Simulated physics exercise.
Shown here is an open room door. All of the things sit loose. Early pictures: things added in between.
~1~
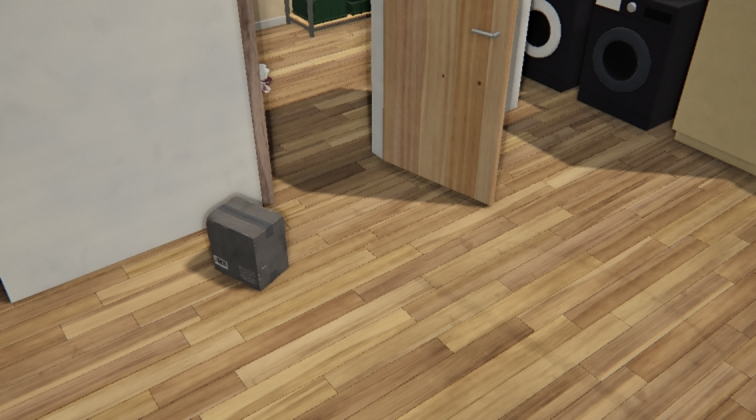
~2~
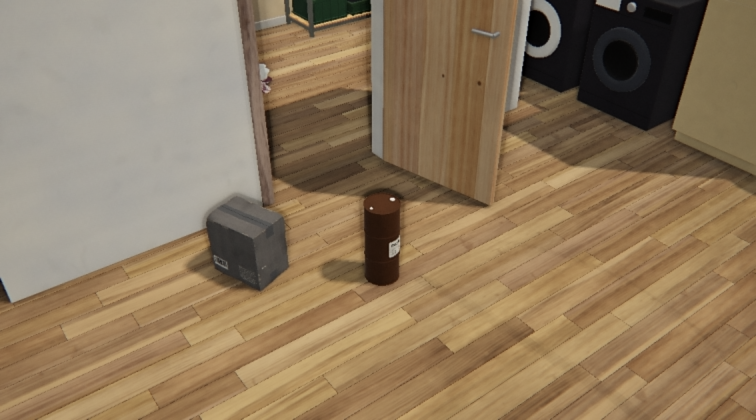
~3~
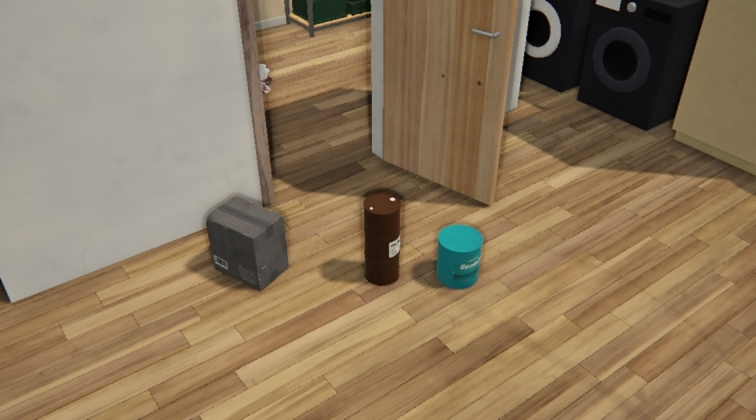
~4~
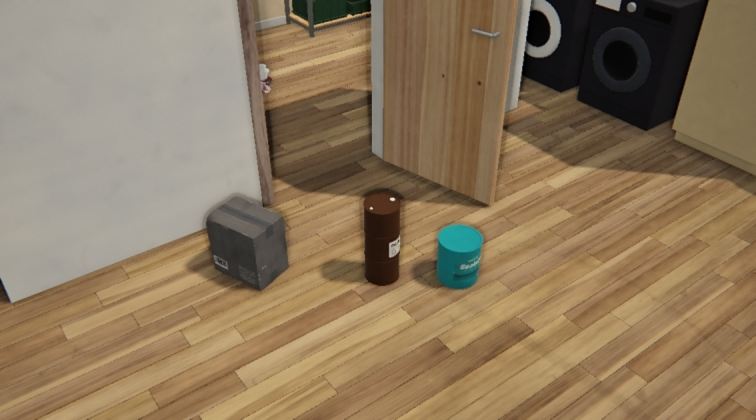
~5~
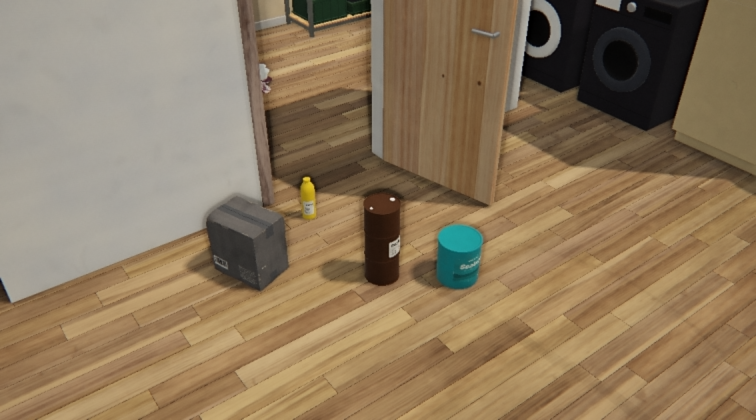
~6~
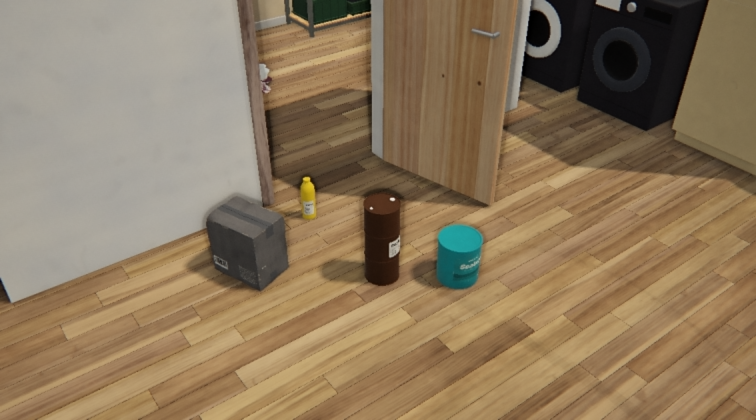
Nothing slid or swung, but a brown canister appeared right of the grey box near the wide-open door, then a turquoise pail beside it, and lastly a yellow bottle behind them by the doorway.
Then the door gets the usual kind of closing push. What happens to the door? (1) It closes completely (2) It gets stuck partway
It closes completely (1).
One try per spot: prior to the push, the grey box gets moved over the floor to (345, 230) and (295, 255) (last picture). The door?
First try: It jams; second try: It reaches the frame.
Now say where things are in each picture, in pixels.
In the first picture, door wide open and still.
In the second picture, door wide open and still; grey box (248, 243); brown canister (382, 240).
In the third picture, door wide open and still; turquoise pail (459, 257); grey box (248, 243).
In the fourth picture, door wide open and still; brown canister (382, 240); turquoise pail (459, 257).
In the fifth picture, door wide open and still; grey box (248, 243); brown canister (382, 240).
In the sixth picture, door wide open and still; yellow bottle (308, 198); turquoise pail (459, 257).
Then, 1.00 s on from there, door 69° open.
Then, 1.80 s on from there, door 18° open; yellow bottle shifted a little near (302, 195).
Then, 2.10 s on from there, door 4° open; yellow bottle shifted well along near (279, 183).
In the end, door 0° open; moved from the start, yellow bottle; the other 3 unmoved. At the end, from the last picture's camera, yellow bottle near (276, 179).
